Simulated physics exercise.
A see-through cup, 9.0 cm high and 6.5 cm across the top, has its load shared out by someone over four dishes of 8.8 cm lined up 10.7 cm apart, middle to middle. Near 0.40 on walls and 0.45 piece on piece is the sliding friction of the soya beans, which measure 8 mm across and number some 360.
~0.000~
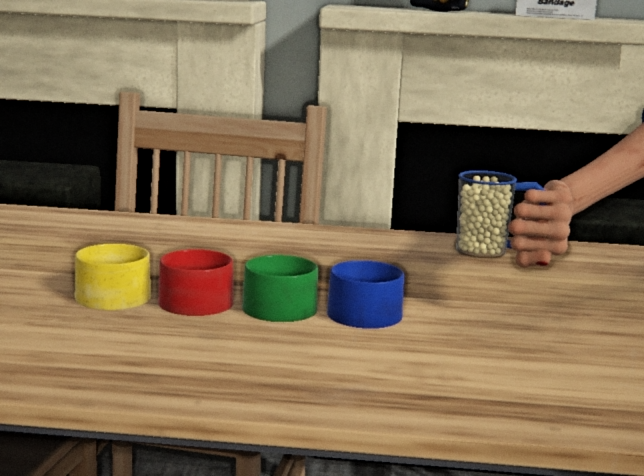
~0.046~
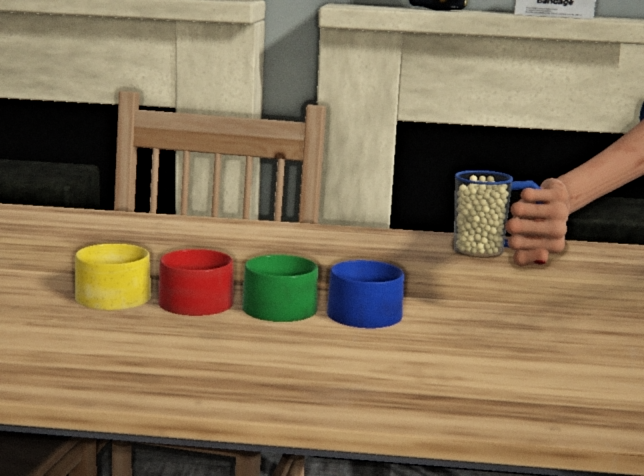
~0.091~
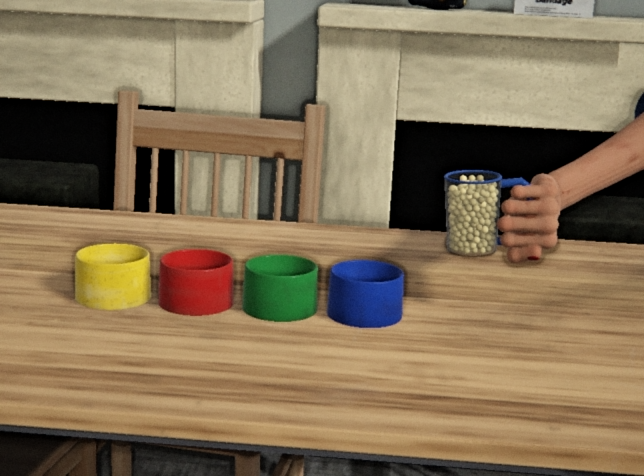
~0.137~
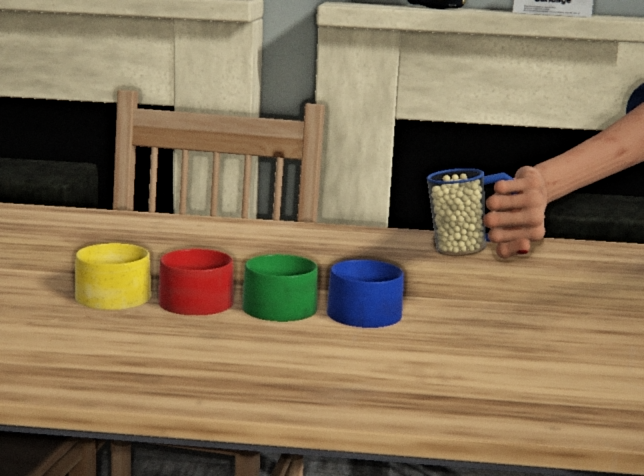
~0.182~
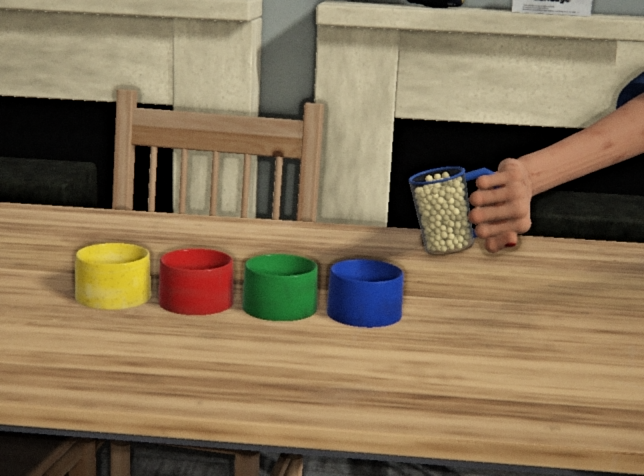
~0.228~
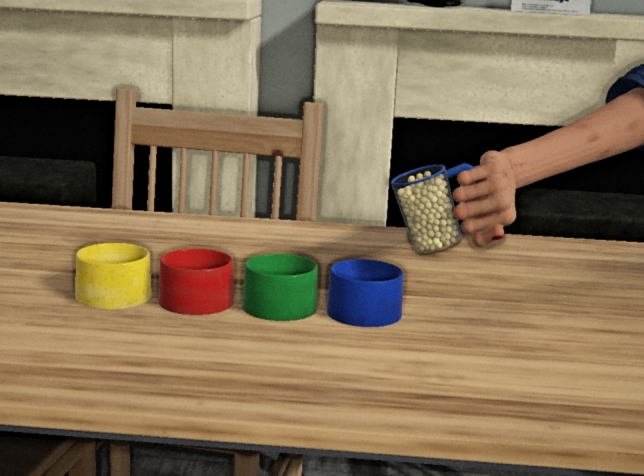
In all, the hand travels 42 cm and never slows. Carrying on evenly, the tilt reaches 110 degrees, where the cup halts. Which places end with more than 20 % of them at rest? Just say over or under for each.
Going through them: Red comes out under, blue comes out under, green comes out under, yellow comes out over, counter comes out over.
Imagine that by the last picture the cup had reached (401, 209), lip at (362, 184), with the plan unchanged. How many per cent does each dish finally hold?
Red 0; blue 0; green 0; yellow 50.
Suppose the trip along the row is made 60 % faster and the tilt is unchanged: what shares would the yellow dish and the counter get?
The shares would then be yellow 70 and counter 30.
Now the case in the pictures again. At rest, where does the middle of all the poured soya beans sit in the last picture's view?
Look around (103, 288) in the last picture.
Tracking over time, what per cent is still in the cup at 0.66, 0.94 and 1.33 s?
At the three moments: 100, 85 and 5 percent.
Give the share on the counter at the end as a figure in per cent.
About 35 percent.
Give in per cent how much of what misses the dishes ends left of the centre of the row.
That works out to close to 100 per cent.
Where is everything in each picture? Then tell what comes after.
Cup at (484, 214), tilt 0 degrees, lip at (460, 176), moved 0.0 cm; middle of the pieces at (484, 218); blue dish at (367, 272); green dish at (281, 266); red dish at (196, 260); yellow dish at (113, 255), in the first picture.
Cup at (481, 214), tilt 1 degrees, lip at (456, 176), moved 0.3 cm; middle of the pieces at (481, 218), in the second picture.
Cup at (472, 214), tilt 4 degrees, lip at (446, 177), moved 1.4 cm; middle of the pieces at (472, 217), in the third picture.
Cup at (458, 212), tilt 9 degrees, lip at (428, 179), moved 3.0 cm; middle of the pieces at (458, 216), in the fourth picture.
Cup at (443, 211), tilt 15 degrees, lip at (410, 181), moved 4.8 cm; middle of the pieces at (444, 215), in the fifth picture.
Cup at (428, 210), tilt 20 degrees, lip at (392, 183), moved 6.6 cm; middle of the pieces at (429, 214); blue dish at (367, 271); green dish at (281, 265); red dish at (197, 260); yellow dish at (113, 254). The cup turns about 120 degrees a second and travels 39 cm a second, in the sixth picture.
After 0.66 s, tilt 72 degrees; cup holds 100 %.
After 0.94 s, tilt 105 degrees; cup holds 85 %, red 5 %.
After 1.33 s, tilt 110 degrees; cup holds 5 %, red 5 %, yellow 55 %.
At rest (2.4 s), red 5 %, blue 0 %, green 0 %, yellow 60 %, counter 35 %.
